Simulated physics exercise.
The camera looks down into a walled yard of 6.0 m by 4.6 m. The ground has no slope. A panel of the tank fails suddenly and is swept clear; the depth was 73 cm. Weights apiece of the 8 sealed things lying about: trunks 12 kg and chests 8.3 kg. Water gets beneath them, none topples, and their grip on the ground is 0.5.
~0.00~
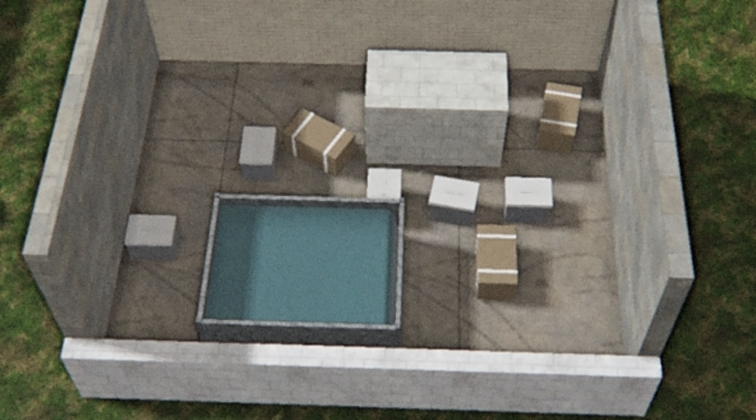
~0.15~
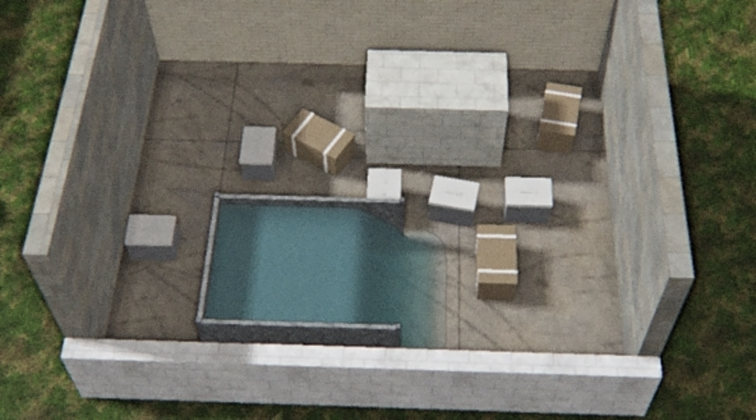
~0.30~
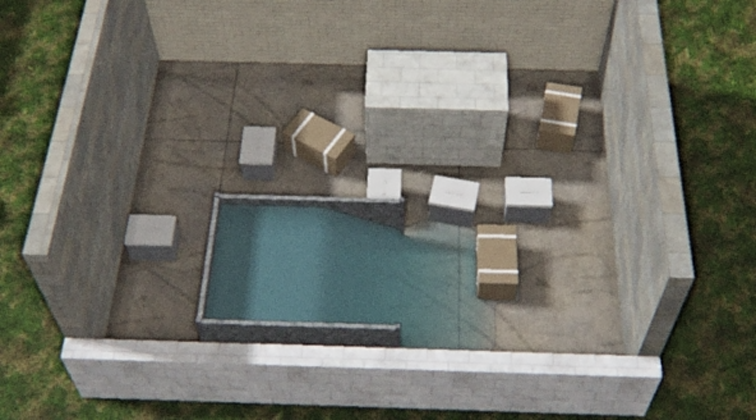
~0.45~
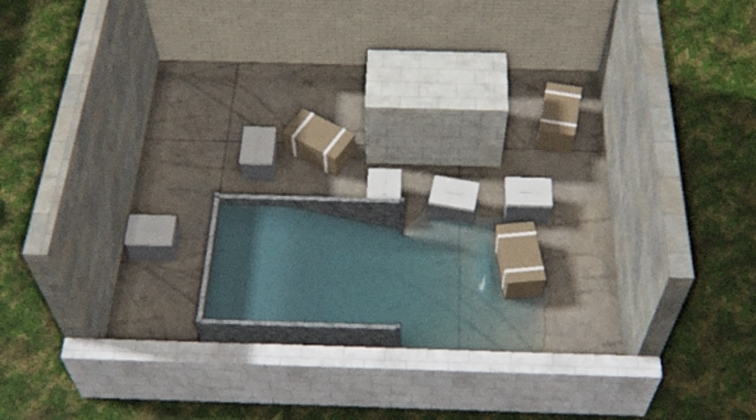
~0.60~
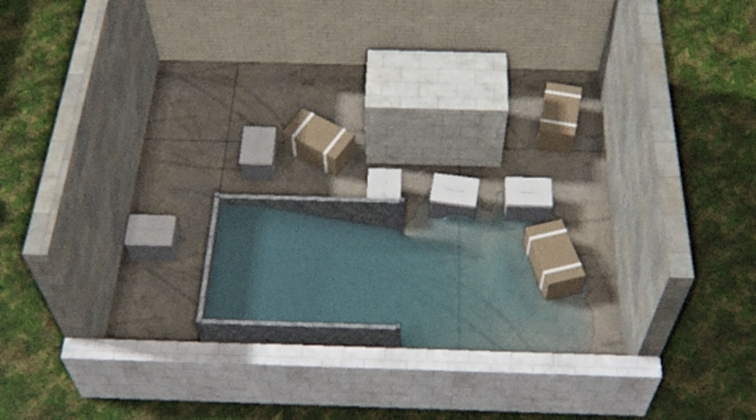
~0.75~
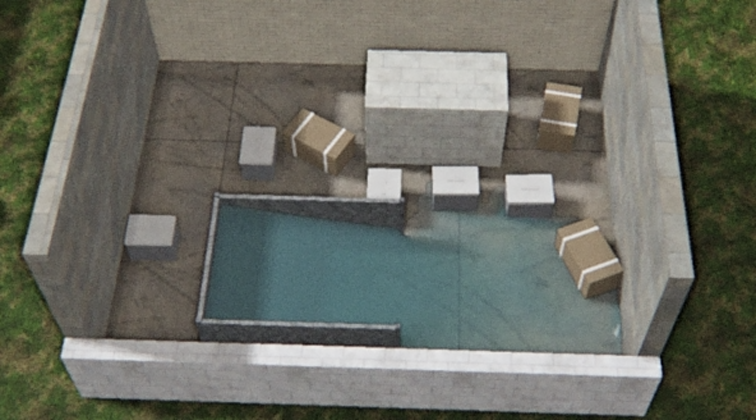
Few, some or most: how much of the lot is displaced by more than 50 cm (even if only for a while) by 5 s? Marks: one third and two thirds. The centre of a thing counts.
That comes to from one to two thirds.
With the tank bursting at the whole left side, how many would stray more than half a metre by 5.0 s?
In that case 3 of them.
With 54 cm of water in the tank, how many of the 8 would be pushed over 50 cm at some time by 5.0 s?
In that case 5 of them.
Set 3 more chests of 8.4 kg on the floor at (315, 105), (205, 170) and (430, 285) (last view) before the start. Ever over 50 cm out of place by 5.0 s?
In turn: Over, short of it, more.
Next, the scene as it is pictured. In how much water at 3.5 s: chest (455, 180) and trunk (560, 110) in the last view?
Roughly 7 and 26 cm.
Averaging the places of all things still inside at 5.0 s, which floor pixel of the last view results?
Around (355, 171).
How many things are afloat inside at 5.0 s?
I count 5.
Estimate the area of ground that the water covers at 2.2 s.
About 12 m2.
After 1.1 s 1 of 8 are over 50 cm from their spots; 1 afloat.
After 2.2 s 2 of 8 are over 50 cm from their spots; 2 afloat.
After 3.5 s 4 of 8 are over 50 cm from their spots; 3 afloat.
After 5.0 s 5 of 8 are over 50 cm from their spots, and 5 have been at some point; 5 afloat.
